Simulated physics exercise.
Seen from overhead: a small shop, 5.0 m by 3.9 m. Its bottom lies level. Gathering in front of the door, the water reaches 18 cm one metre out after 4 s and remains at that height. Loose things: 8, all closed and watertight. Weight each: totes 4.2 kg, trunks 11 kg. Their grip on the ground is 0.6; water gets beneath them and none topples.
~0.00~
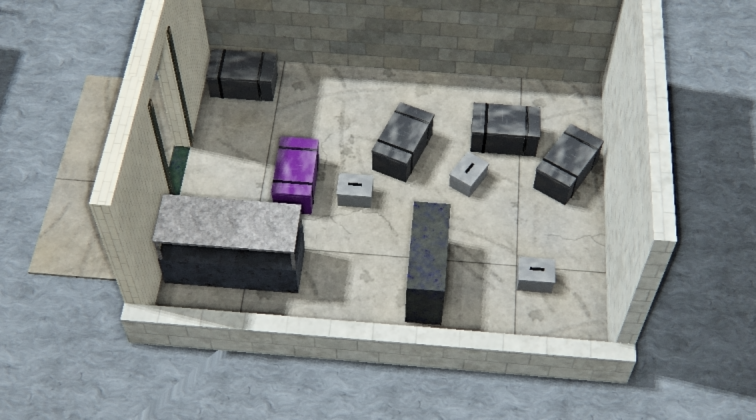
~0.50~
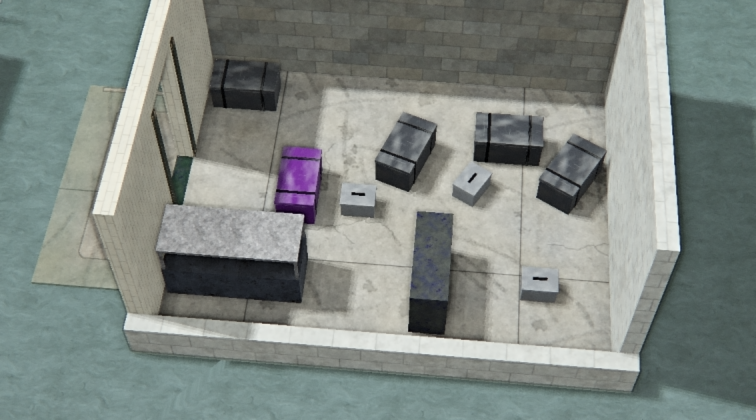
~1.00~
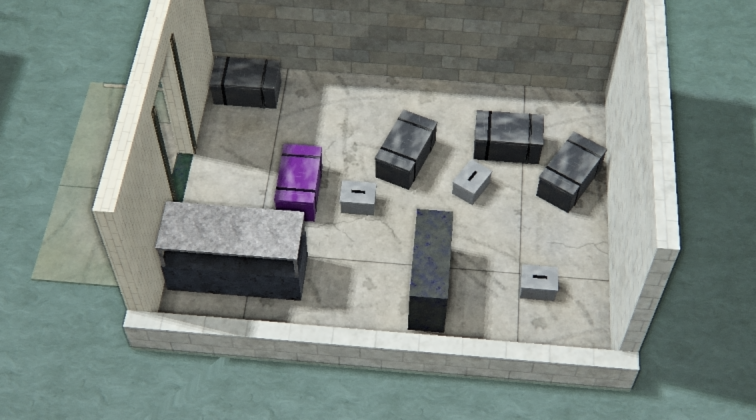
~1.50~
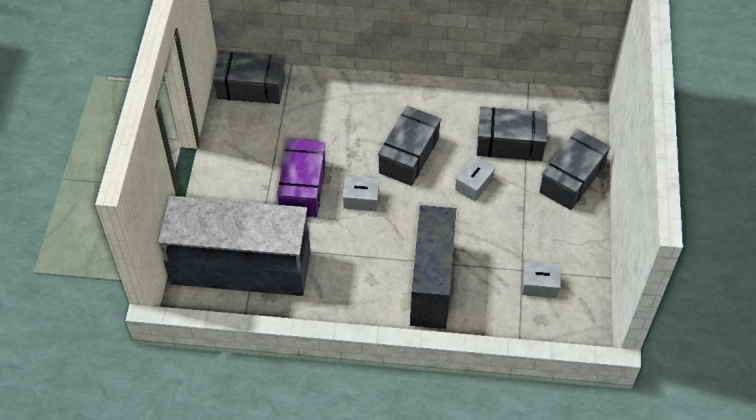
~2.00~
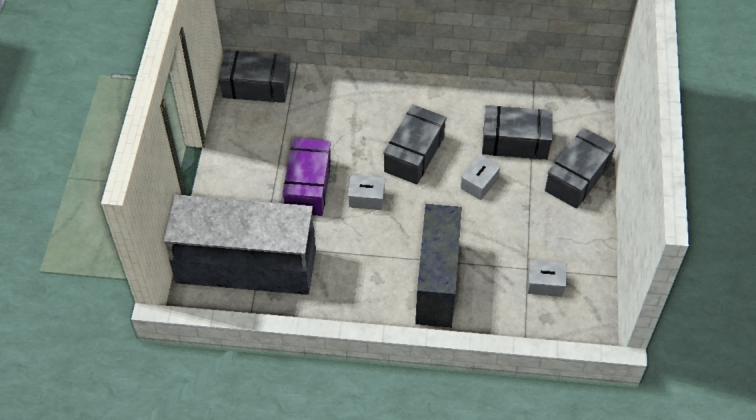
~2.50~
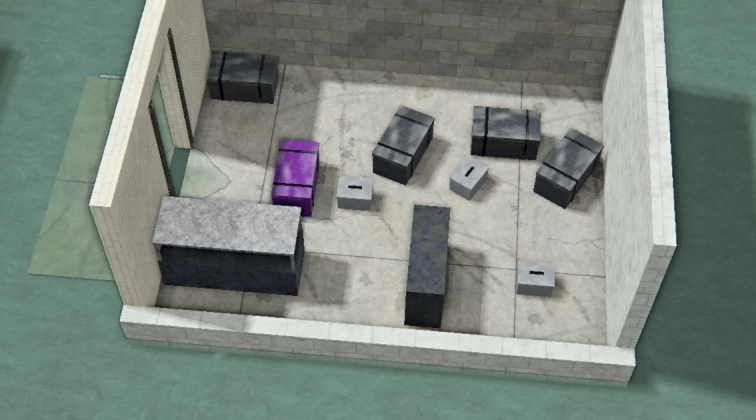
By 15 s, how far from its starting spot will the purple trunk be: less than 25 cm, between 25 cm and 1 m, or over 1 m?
It should cover a long stretch.
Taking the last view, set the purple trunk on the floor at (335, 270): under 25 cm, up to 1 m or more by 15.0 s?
Here it goes just a bit.
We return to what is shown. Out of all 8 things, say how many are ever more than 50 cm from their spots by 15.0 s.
That adds up to 7.
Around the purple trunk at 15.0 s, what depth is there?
Depth: About 9 cm.
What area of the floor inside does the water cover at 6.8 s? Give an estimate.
Somewhere around 11.5 m2, roughly.
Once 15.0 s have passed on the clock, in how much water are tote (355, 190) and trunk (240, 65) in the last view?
Around 8 cm and 3 cm.
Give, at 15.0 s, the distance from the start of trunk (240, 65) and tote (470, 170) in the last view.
Shifts: 30 cm / 100 cm.
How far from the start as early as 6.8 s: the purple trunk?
About 120 cm by then.
After 3.5 s the purple trunk is near (295, 168), 0.0 m from its start, aground; 0 afloat.
After 6.8 s the purple trunk is near (404, 162), 1.3 m from its start, afloat; 2 afloat.
After 11.0 s the purple trunk is near (534, 160), 2.8 m from its start, afloat; 7 afloat.
After 15.0 s the purple trunk is near (547, 174), 2.9 m from its start, afloat; 8 afloat.
